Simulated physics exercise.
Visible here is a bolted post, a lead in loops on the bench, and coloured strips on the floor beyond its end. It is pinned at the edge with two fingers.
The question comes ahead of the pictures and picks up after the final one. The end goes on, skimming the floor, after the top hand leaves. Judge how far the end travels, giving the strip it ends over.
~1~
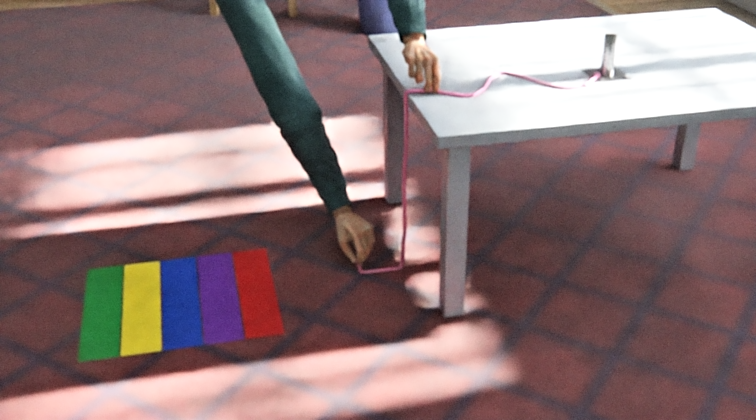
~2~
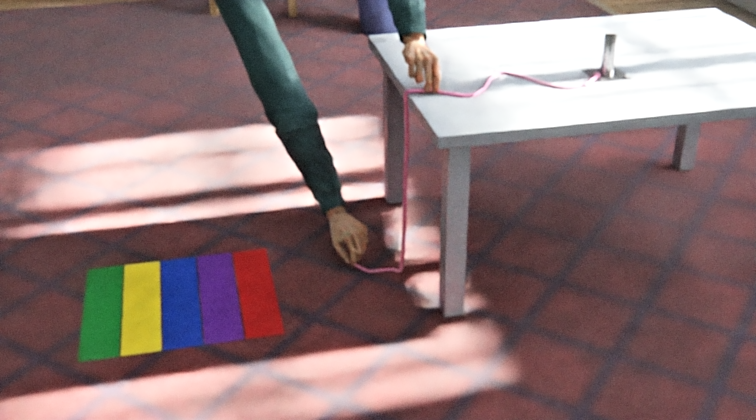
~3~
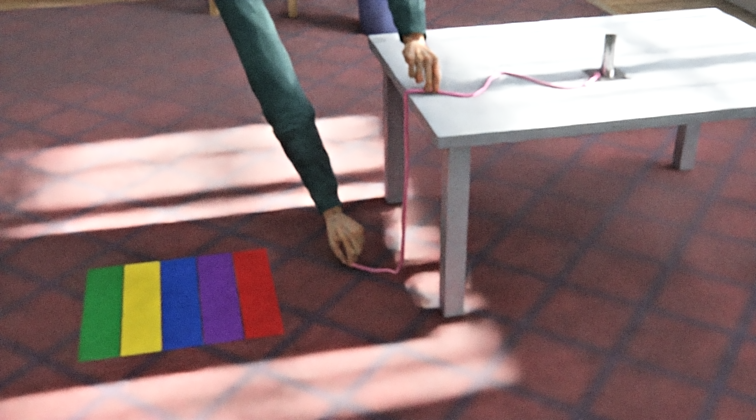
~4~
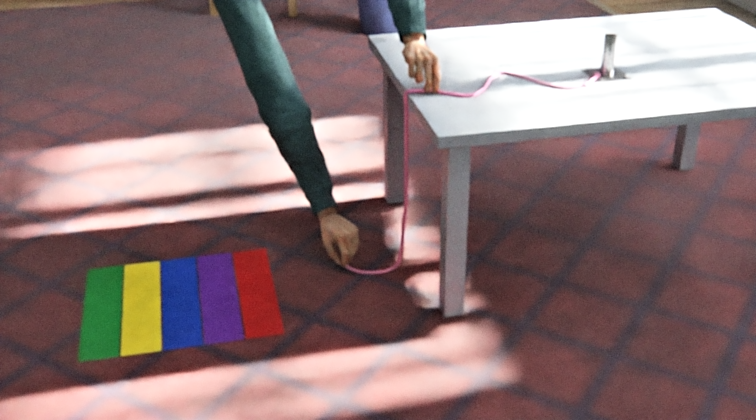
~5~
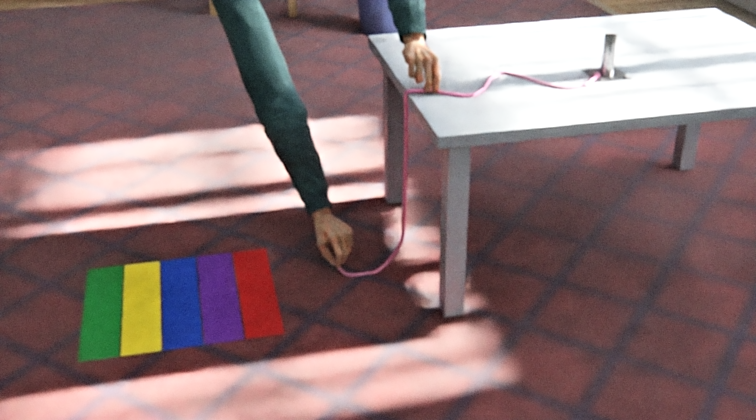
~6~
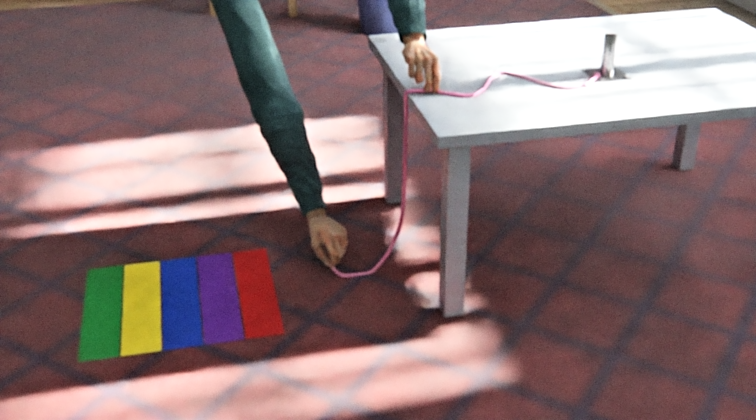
It ends over the yellow strip.
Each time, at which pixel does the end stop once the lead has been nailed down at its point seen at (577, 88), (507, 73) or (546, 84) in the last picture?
For the three tries you'd see (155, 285), (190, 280) and (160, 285).
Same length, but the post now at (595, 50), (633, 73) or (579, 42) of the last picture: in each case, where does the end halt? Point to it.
Try by try, around (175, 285), (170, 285) and (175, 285).
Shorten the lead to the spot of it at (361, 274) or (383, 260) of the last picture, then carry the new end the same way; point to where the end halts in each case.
Pixel positions, in order: (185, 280), (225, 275).
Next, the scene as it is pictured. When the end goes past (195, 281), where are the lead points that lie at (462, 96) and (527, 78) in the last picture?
Point one: (401, 112); point two: (499, 82).
Soon after, end near (195, 281); over blue.
After that, end near (158, 286); over yellow.
At the stop, end near (137, 288); over yellow. It halts on the yellow strip.
